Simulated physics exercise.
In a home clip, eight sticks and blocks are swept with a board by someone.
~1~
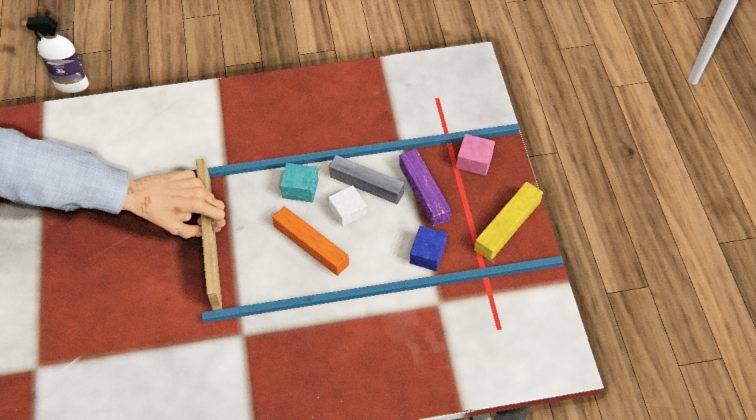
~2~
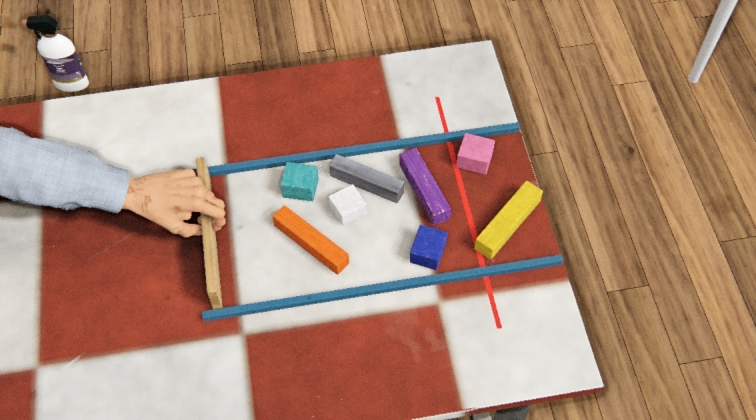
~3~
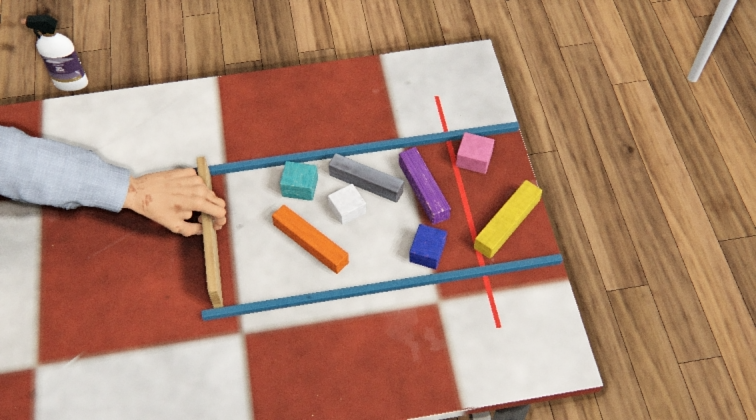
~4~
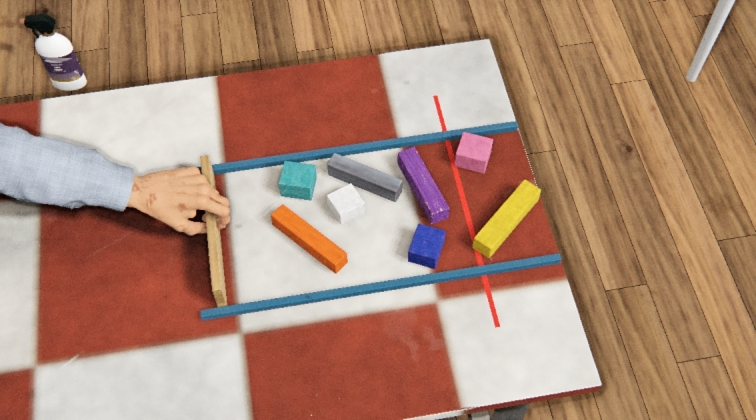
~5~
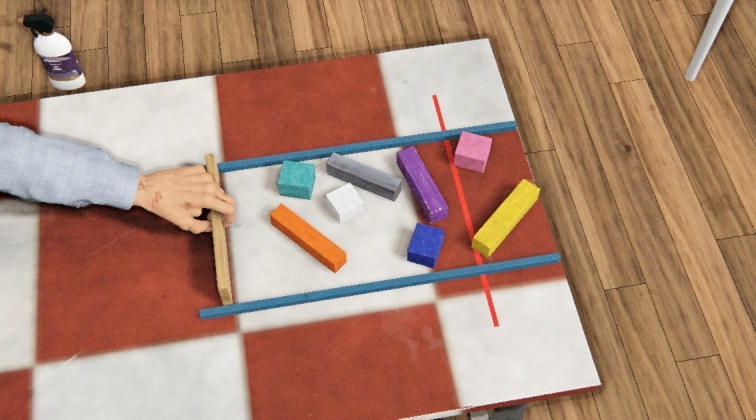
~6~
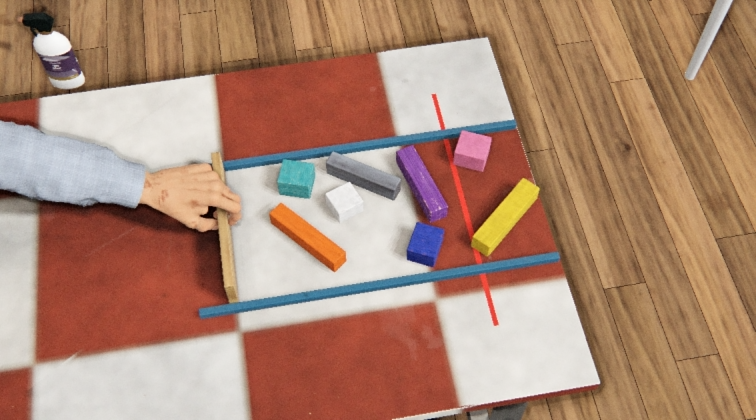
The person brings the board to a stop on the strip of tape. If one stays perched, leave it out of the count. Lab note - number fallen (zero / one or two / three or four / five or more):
Watch it: Hardly any - one or two - go plunging down.
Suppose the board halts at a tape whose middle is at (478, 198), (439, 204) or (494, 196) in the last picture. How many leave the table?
Result per try: 3; 0; 4.
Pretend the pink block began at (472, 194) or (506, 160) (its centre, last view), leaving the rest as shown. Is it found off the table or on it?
From the two starts it leaves the top; it leaves the top.
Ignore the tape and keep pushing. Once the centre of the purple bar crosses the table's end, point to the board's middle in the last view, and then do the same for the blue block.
Around (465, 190), then around (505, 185).
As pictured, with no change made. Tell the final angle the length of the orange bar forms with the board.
I'd put it at about 0°.
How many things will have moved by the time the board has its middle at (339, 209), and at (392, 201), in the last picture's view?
That gives 4 for the first and 7 for the second.
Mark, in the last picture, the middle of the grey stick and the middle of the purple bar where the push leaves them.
Final centres, in order: Near (502, 157), near (526, 162).
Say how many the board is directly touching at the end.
So the total is 2.
Soon after, none off yet; yellow bar at rest near (506, 217); pink block at rest near (472, 151); purple bar at rest near (421, 183).
Then, none off yet; yellow bar at rest near (506, 217); pink block at rest near (472, 151); purple bar moved a little near (435, 180).
Further on, none off yet; yellow bar moved a little near (521, 215); pink block moved about its own width near (504, 138); purple bar moved about its own width near (494, 169).
At rest, the number that fall off is one or two; fallen, pink block and yellow bar.
